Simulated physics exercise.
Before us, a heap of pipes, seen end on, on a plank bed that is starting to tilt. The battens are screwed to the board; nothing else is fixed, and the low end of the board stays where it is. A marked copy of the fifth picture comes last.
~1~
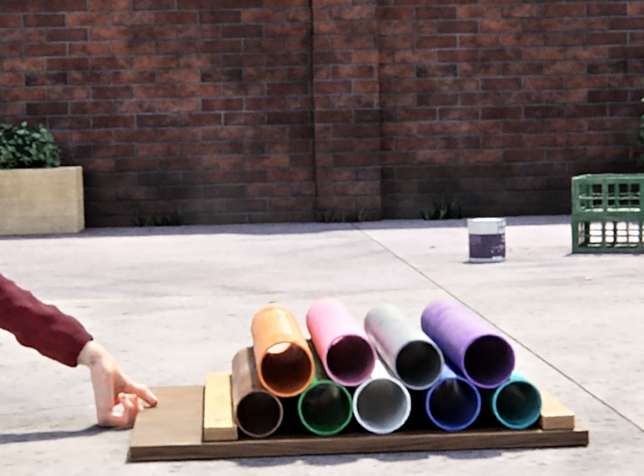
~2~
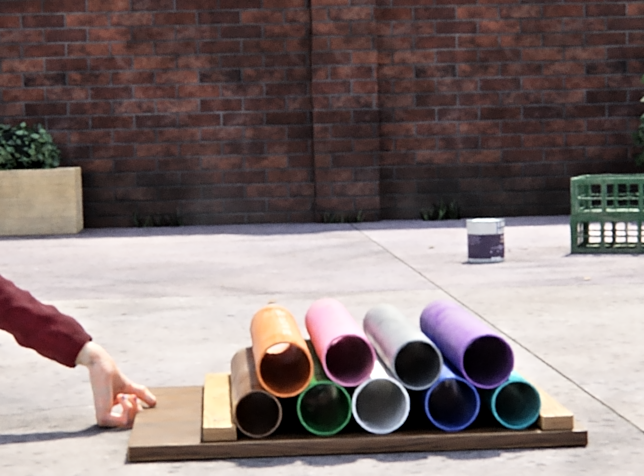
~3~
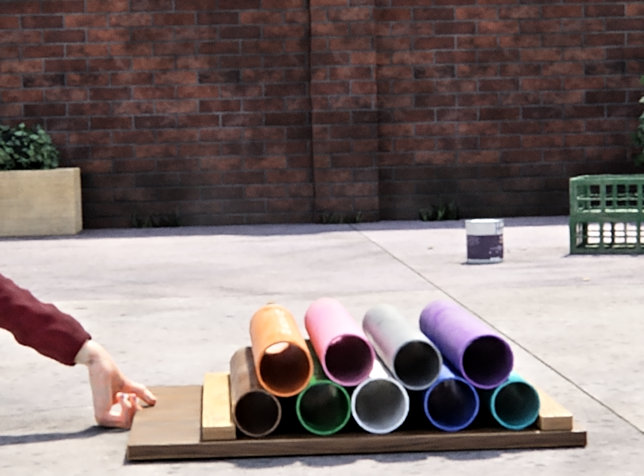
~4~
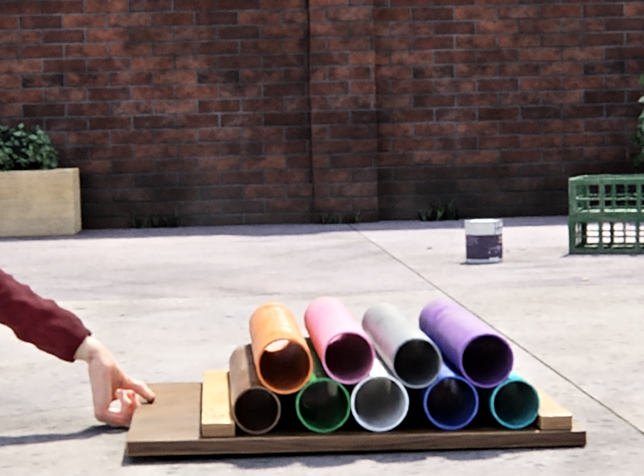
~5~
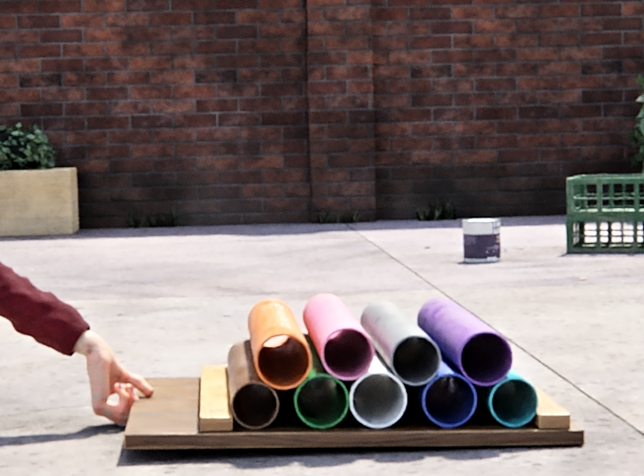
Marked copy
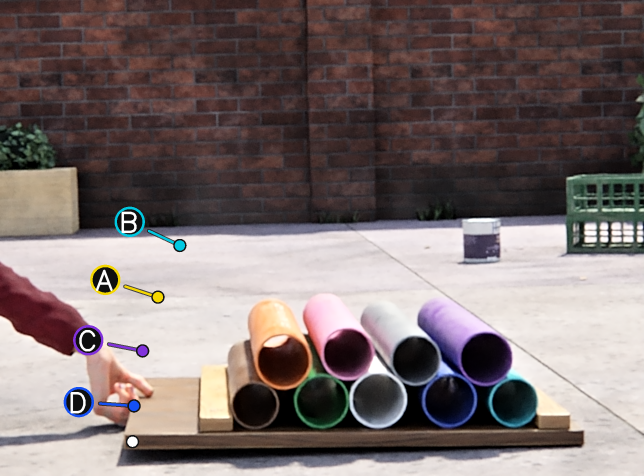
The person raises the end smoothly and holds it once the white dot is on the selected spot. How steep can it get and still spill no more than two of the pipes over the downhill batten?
Up to B.
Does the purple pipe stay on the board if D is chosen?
Yes.
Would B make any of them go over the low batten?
Yes.
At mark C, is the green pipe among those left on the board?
The green pipe: Yes.
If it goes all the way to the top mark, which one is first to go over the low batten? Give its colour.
The purple one.
On the copy, A at (158, 297); B at (180, 245); C at (143, 351); D at (134, 406); the white dot at (133, 442).
On B. First, board at 16°.
Then, board at 27°.
Finally, board at 27°, one over the low batten (purple).
By contrast, A none over the low batten; C none over the low batten; D none over the low batten.
